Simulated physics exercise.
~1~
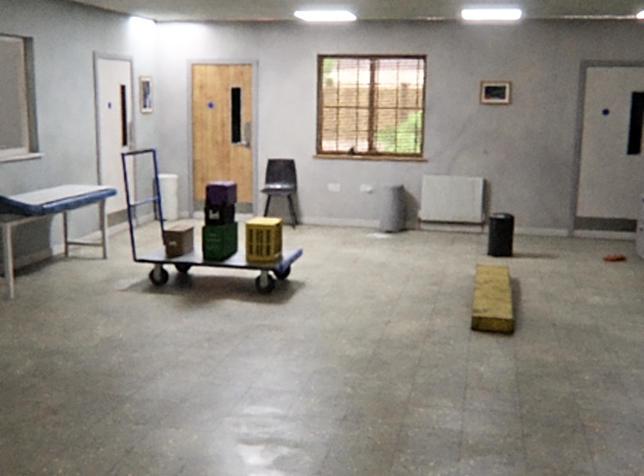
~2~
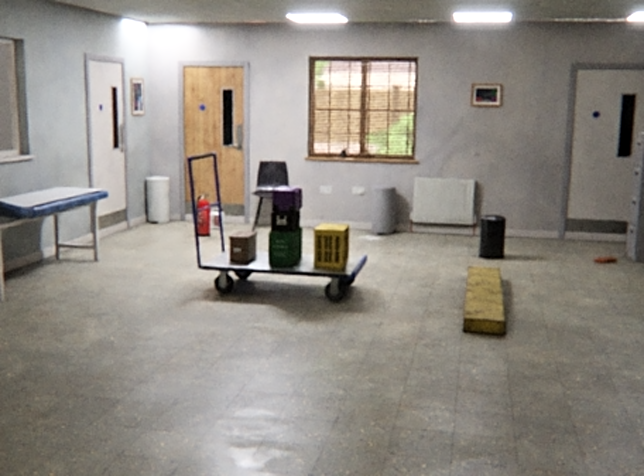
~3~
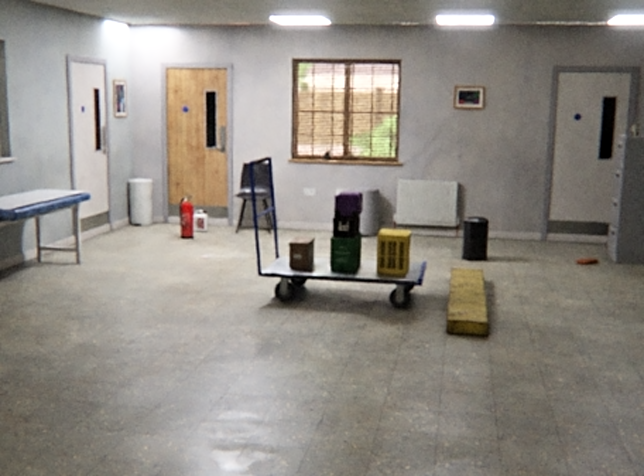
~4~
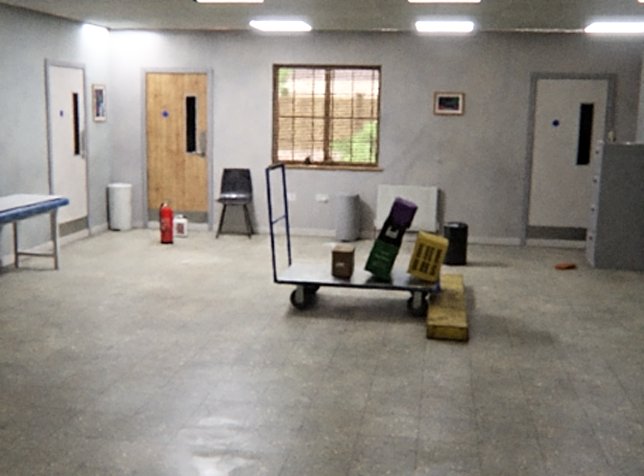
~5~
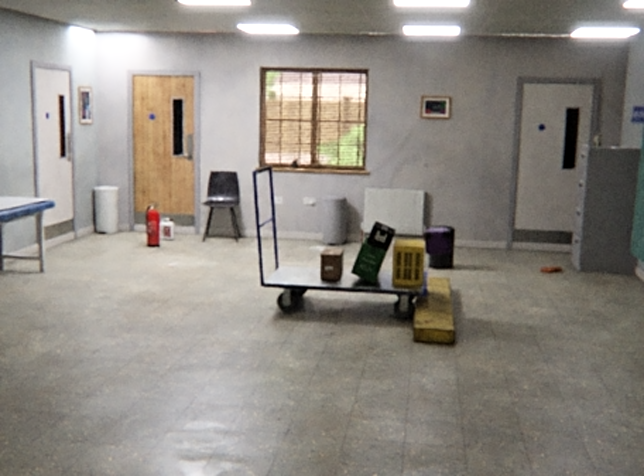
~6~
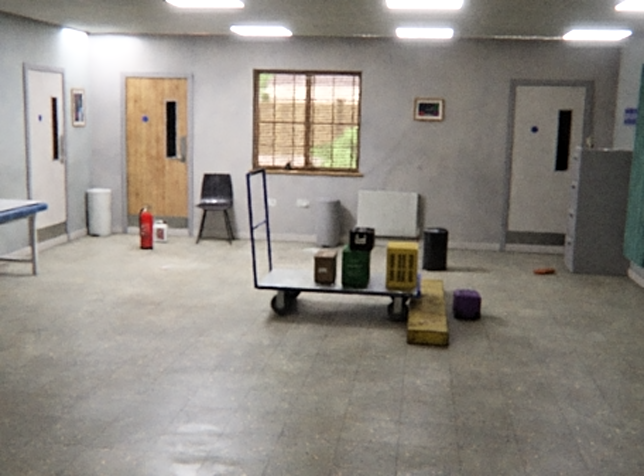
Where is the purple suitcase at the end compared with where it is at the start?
At the start the purple suitcase sits on top of the stack on the trolley, and at the end it lies on the floor to the right of the yellow kerb.
